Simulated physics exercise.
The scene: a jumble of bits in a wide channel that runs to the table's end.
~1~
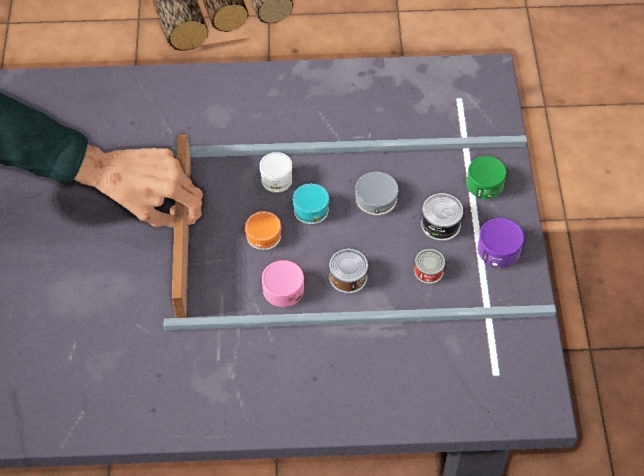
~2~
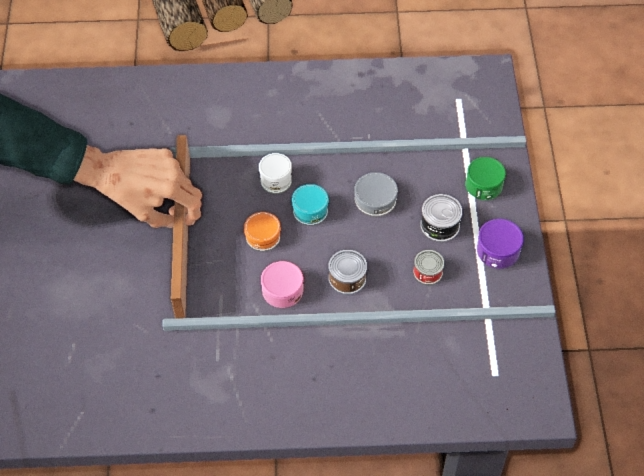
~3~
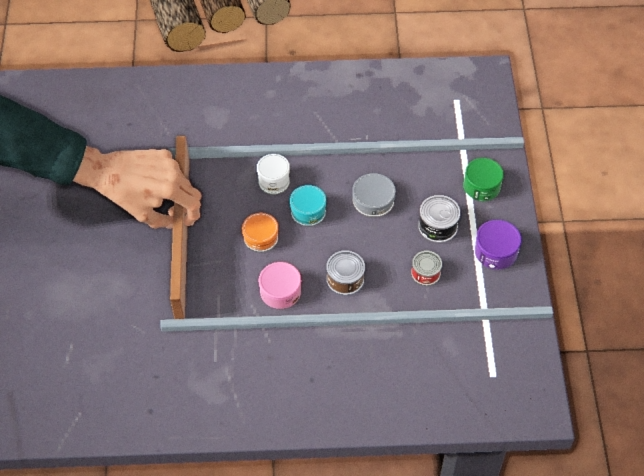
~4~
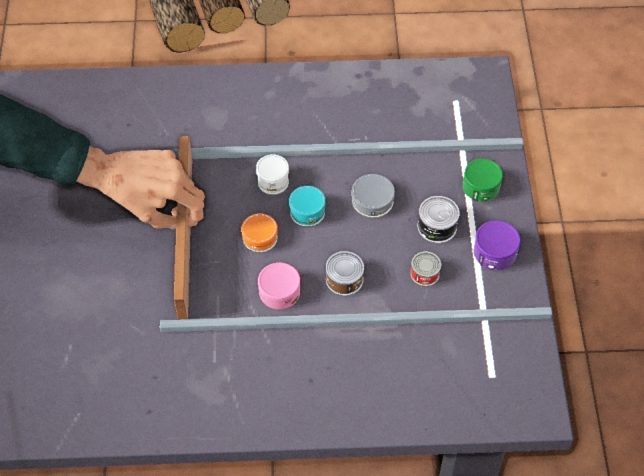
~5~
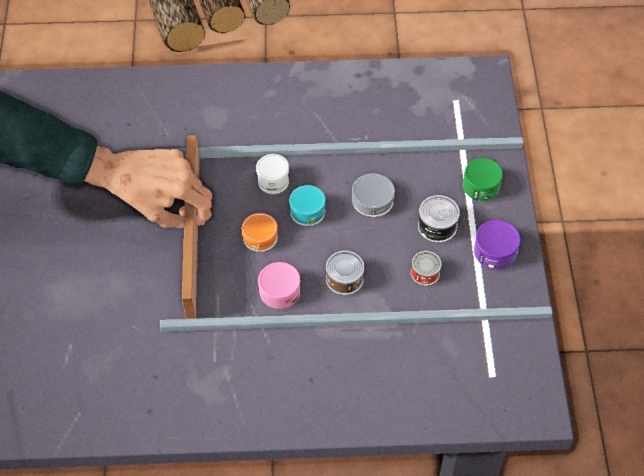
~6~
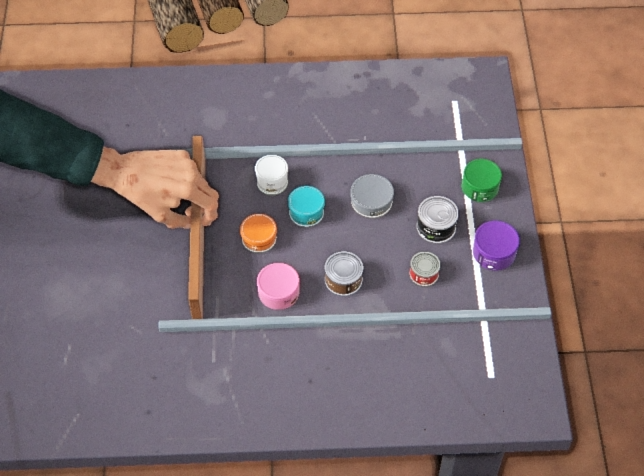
A hand slides a wooden board slightly right toward the still, colourful pots and tins.
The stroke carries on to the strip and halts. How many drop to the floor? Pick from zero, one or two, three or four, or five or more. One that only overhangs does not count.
The number that fall off is one or two.
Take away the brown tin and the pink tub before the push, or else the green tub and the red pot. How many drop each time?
First 1, then 0.
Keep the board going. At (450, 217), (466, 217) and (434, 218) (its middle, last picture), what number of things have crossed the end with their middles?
It would be 1, 1 and 0.
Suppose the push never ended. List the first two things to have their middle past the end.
Earliest first: The green tub, the purple tub.
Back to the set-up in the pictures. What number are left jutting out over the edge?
It comes to 3.
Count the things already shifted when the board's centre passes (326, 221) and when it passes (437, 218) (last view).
At the one place 6, at the other 10.
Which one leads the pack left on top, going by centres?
Foremost is the purple tub.
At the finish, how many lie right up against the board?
5 of them.
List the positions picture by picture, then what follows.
The first frame shows purple tub (500, 243); green tub (486, 178); black tin (442, 217); board (182, 224); tape (476, 226).
The second frame shows green tub (485, 179); white tin (276, 174).
The third frame shows black tin (439, 219); turquoise tin (308, 206).
The fourth frame shows purple tub (496, 246); red pot (426, 269).
The fifth frame shows green tub (482, 180); grey pot (373, 195).
The sixth frame shows purple tub (496, 246); green tub (481, 181); black tin (437, 220); board (197, 226); tape (472, 229).
Soon after, none off yet; purple tub at rest near (496, 246); green tub at rest near (481, 181); black tin at rest near (437, 220).
By the end, the number that fall off is one or two; fallen, green tub.
